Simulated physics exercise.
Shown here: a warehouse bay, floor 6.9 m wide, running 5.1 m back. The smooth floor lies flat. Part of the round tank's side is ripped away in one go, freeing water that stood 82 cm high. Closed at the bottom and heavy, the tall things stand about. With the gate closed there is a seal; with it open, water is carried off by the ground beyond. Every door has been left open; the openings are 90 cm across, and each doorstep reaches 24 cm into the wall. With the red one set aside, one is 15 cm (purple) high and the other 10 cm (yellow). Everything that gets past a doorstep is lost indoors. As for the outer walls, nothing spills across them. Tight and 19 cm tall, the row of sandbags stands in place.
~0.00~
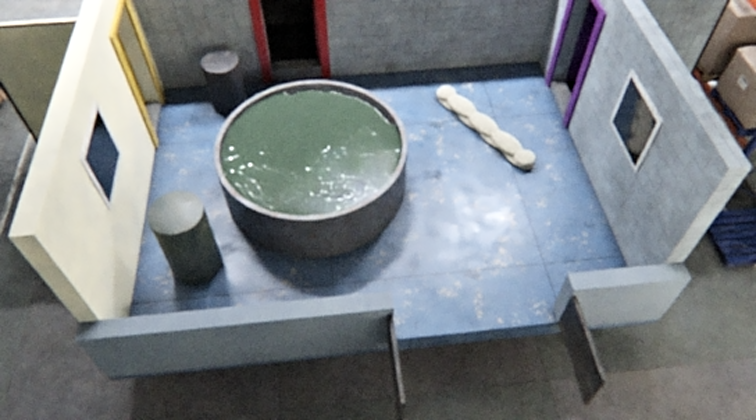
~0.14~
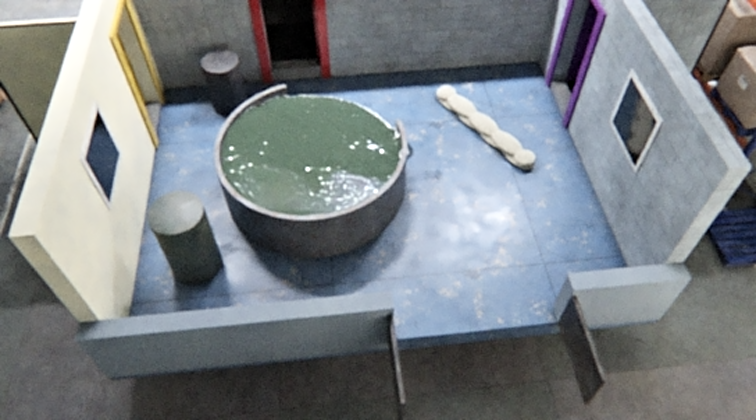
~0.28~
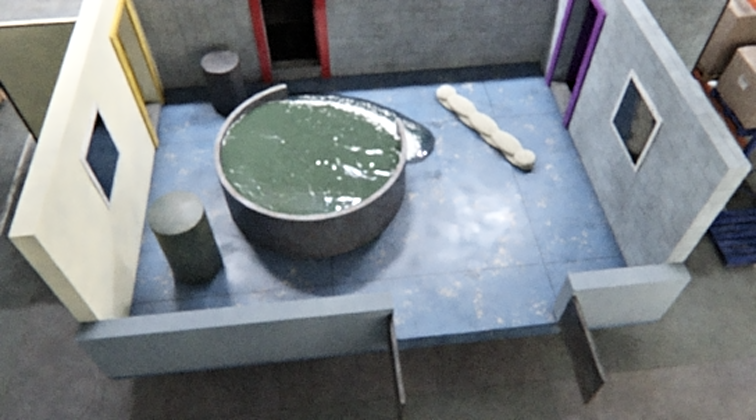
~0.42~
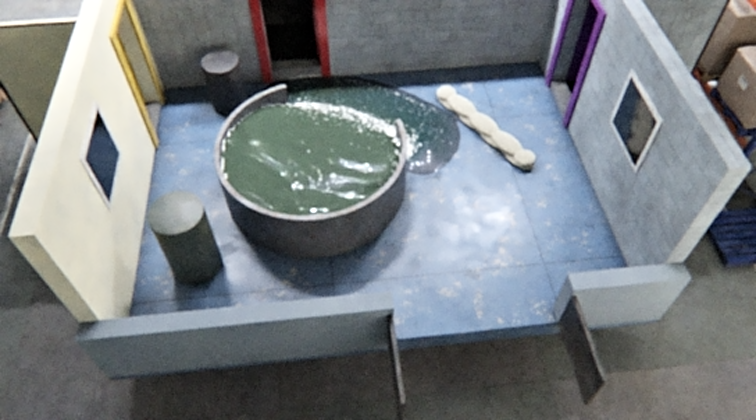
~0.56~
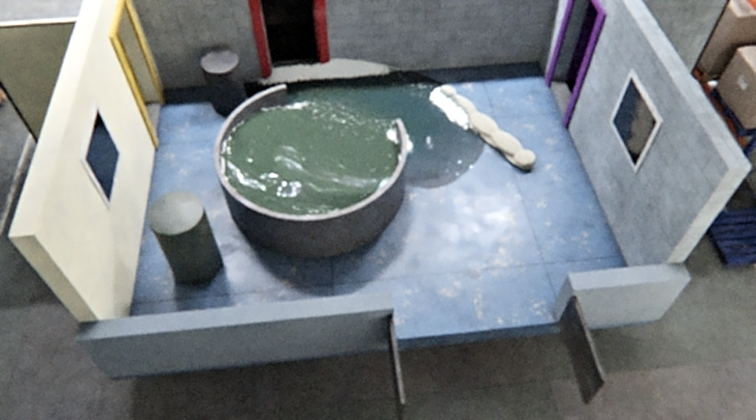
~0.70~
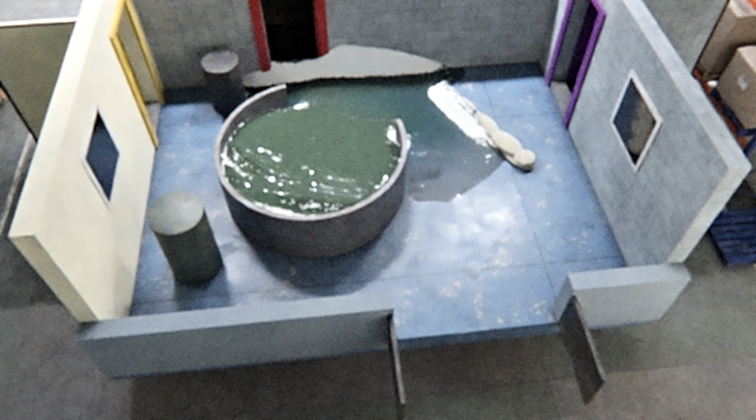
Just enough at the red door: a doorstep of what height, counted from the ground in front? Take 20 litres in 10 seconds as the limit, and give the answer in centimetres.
A doorstep of about 39 cm would do.
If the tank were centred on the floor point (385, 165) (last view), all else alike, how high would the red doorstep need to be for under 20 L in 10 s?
You'd need some 10.5 cm.
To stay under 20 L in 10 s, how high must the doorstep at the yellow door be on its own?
Door yellow, min height approx. 12.0 cm.
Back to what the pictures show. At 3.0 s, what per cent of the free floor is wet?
Wet: Close to 75 %.
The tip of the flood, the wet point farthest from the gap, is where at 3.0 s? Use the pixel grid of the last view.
Look about (638, 297) in the last picture.
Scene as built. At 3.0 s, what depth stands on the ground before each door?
Door by door in cm - purple 35, red 27, yellow 16.
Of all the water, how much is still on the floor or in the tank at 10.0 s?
I'd put it at about 72 per cent.
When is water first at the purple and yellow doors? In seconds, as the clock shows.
Purple 1.4 s, yellow 1.5 s.
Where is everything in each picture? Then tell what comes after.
The first picture shows still water, 82 cm deep, in the round tank at (312, 147); the red door at (291, 32) is dry.
In the second picture, the front is at a hidden place, 0.3 m from the gap on the far side; 0.5 m2 of floor is wet, 82 cm left at the back.
In the third picture, the front is at a hidden place, 0.8 m from the gap on the far side; 1.8 m2 of floor is wet, 82 cm left at the back.
In the fourth picture, the gap is on the far side, the front 1.3 m out at (448, 117); the back of the round tank holds 82 cm.
In the fifth picture, water pours out on the far side and has run 1.8 m, to (440, 87); about 9 cm deep outside, 82 cm at the back.
In the sixth picture, water pours out on the far side and has run 2.4 m, to (459, 71); about 10 cm deep outside, 75 cm at the back; water is at the red door at (291, 32).
After 1.4 s water covers 35 % of the floor, deepest (58 cm) near (355, 76); 39 cm at the red door, 44 litres in over its 24 cm doorstep.
After 3.0 s water covers 75 % of the floor, deepest (44 cm) near (527, 63); 27 cm at the red door, 126 litres in over its 24 cm doorstep.
After 10.0 s water covers 95 % of the floor, deepest (17 cm) near (125, 350); 8 cm at the red door, 132 litres in over its 24 cm doorstep.
At the red door as built, the water arrived by 0.5 s and peaked near 40 cm at 0.8 s.
With a doorstep of 35 cm, 40 litres would have come in within the 10 s; with 47.5 cm, 1 litre. So under 20 litres takes about 39 cm.
